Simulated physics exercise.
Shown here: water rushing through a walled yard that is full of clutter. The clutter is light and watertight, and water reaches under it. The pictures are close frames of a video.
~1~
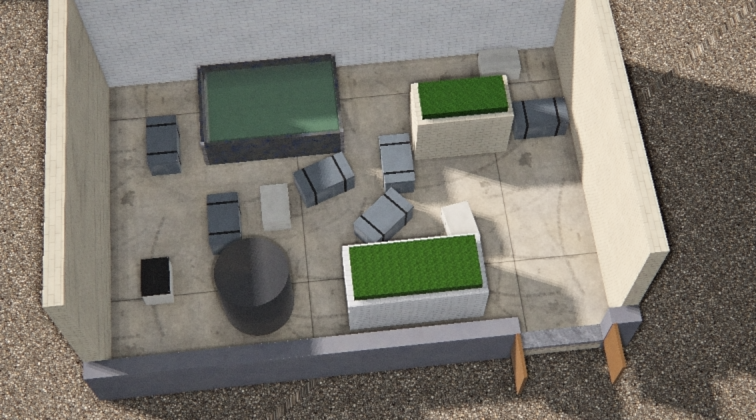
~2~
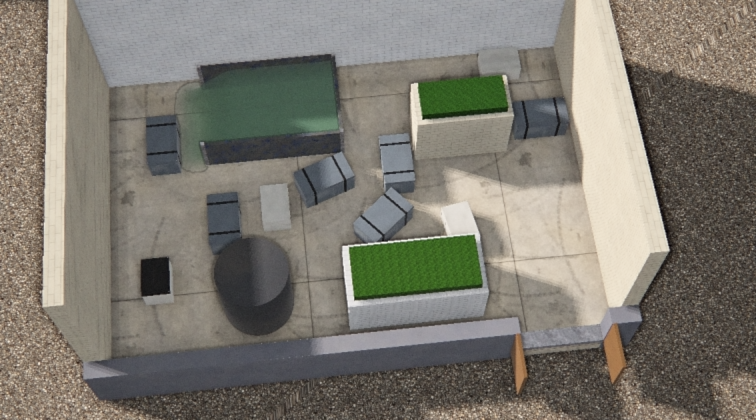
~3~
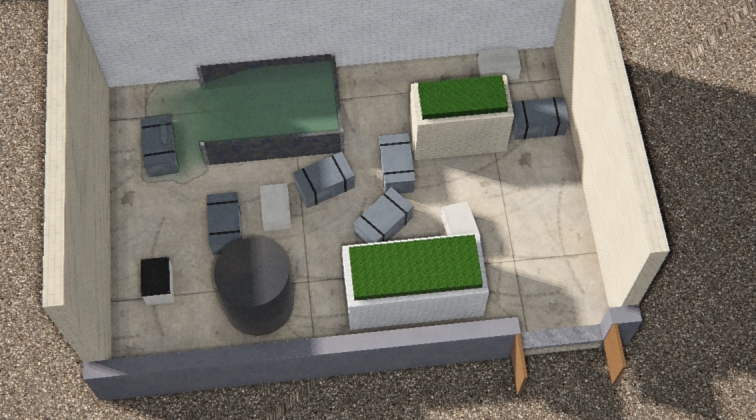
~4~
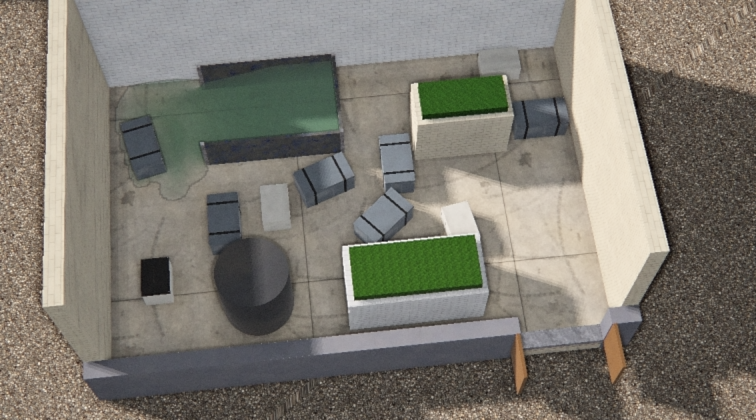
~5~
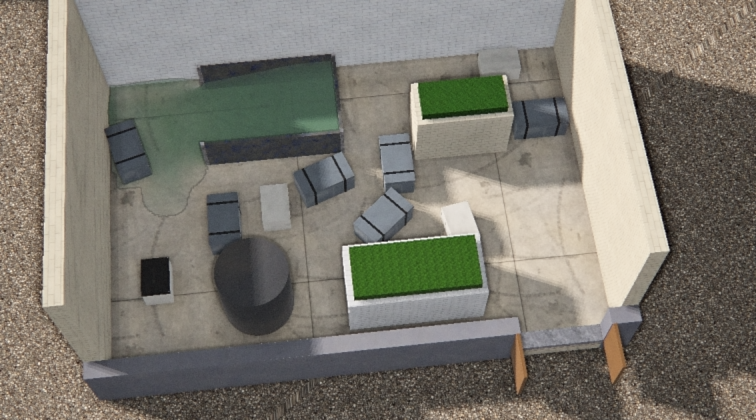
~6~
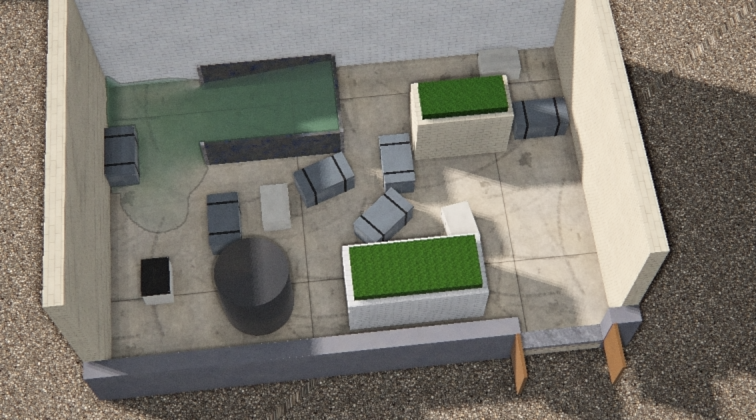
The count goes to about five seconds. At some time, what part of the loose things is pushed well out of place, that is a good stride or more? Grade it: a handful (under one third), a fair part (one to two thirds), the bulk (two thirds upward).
A handful.
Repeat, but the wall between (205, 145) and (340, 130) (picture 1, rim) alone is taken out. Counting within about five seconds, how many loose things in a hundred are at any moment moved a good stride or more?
Near 60 in a hundred.
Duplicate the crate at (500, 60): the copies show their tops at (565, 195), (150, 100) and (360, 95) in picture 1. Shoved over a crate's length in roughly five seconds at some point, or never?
Stays put, shoved clear, stays put.
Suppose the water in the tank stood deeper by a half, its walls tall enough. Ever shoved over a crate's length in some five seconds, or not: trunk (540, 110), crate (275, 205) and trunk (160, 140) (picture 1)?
As asked: Fell short, fell short, went the distance.
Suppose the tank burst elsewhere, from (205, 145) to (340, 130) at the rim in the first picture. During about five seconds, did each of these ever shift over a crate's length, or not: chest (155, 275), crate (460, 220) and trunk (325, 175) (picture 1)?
Here's my take, in sequence: Dislodged that far, dislodged that far, and dislodged that far.
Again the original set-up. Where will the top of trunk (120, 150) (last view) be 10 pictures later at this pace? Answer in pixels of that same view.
It should be around (140, 239).
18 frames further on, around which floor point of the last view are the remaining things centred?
(355, 210).
A moment on, 1 of 10 are well off their spots; 1 afloat.
Next, 1 of 10 are well off their spots; 1 afloat.
Later, 2 of 10 are well off their spots; 2 afloat.
In the end, 2 of 10 are well off their spots, and 2 have been at some point; 2 afloat.
